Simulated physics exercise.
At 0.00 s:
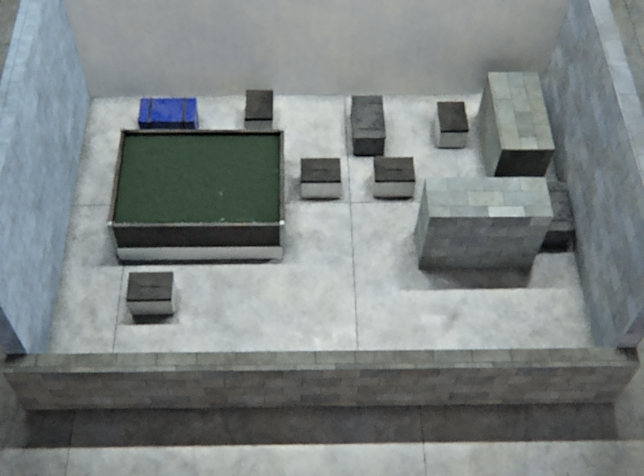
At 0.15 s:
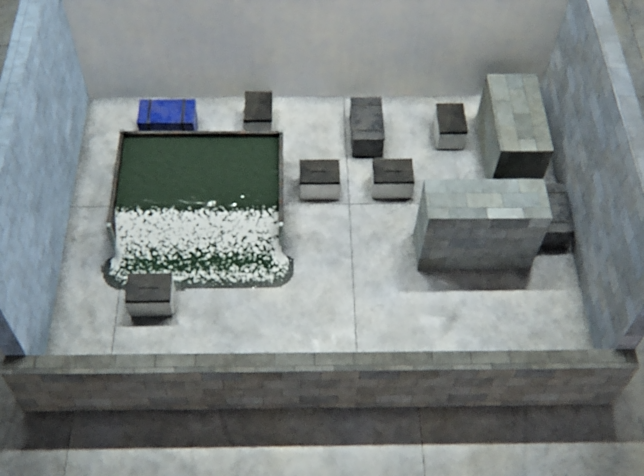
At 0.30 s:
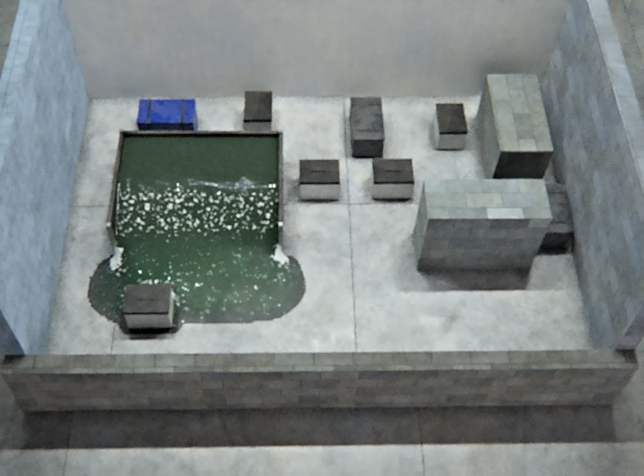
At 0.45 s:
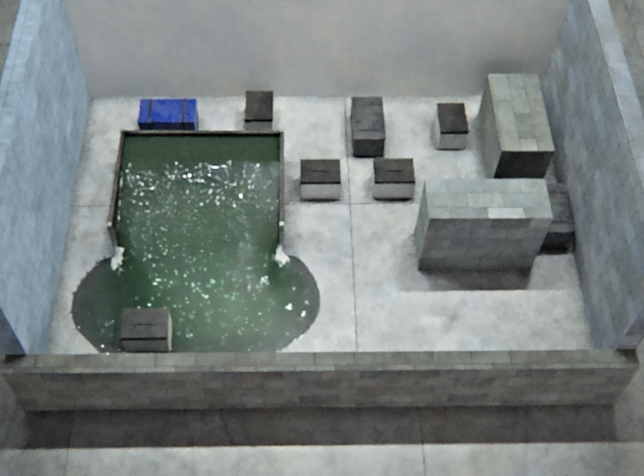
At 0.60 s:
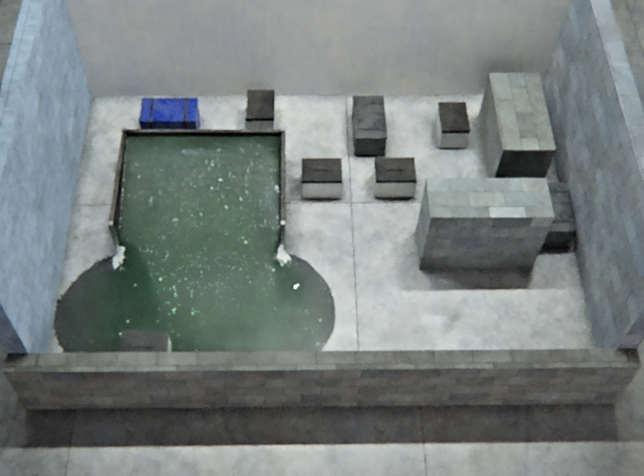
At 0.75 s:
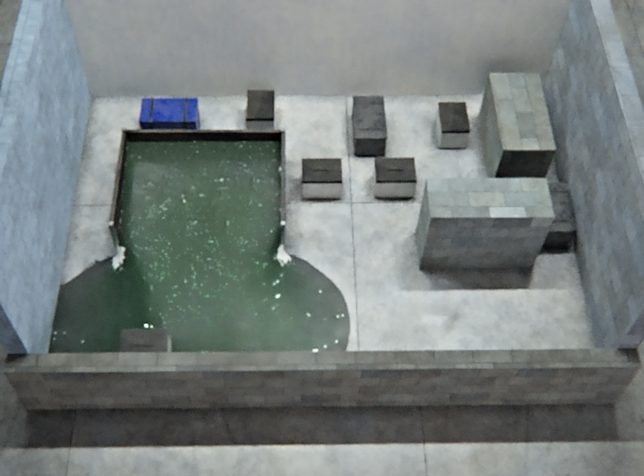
We see a walled hall with a green-water tank, a blue trunk and several closed boxes; the tank's near side gives way, water pours out and spreads over the floor, and one box is pushed toward the near wall.
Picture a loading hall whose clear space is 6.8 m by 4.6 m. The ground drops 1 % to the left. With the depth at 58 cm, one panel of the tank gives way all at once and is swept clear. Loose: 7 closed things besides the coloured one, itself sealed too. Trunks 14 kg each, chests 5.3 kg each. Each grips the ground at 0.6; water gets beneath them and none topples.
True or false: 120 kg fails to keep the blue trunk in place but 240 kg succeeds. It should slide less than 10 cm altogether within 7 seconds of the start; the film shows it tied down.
False - 120 kg already succeeds.
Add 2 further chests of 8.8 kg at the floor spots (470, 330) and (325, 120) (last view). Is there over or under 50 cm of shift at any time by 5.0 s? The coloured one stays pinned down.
Taking them in that order, they come out larger and lesser.
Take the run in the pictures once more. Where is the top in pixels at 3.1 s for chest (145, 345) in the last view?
Look about (77, 261).
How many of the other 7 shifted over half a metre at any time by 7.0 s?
Total: 3.
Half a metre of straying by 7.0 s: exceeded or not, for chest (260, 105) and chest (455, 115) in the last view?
Result, as listed: Above / below.
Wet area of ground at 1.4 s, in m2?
The covered patch comes to about 10.0 m2.
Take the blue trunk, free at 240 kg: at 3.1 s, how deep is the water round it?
About 1 cm.
After 1.4 s the blue trunk would be 0 cm from its start with 120 kg and 0 cm from its start with 240 kg; 0 cm of water round it then.
After 3.1 s the blue trunk would be 0 cm from its start with 120 kg and 0 cm from its start with 240 kg; 1 cm of water round it then.
After 4.9 s the blue trunk would be 0 cm from its start with 120 kg and 0 cm from its start with 240 kg; 7 cm of water round it then.
After 7.0 s the blue trunk would be 0 cm from its start with 120 kg and 0 cm from its start with 240 kg; 6 cm of water round it then.
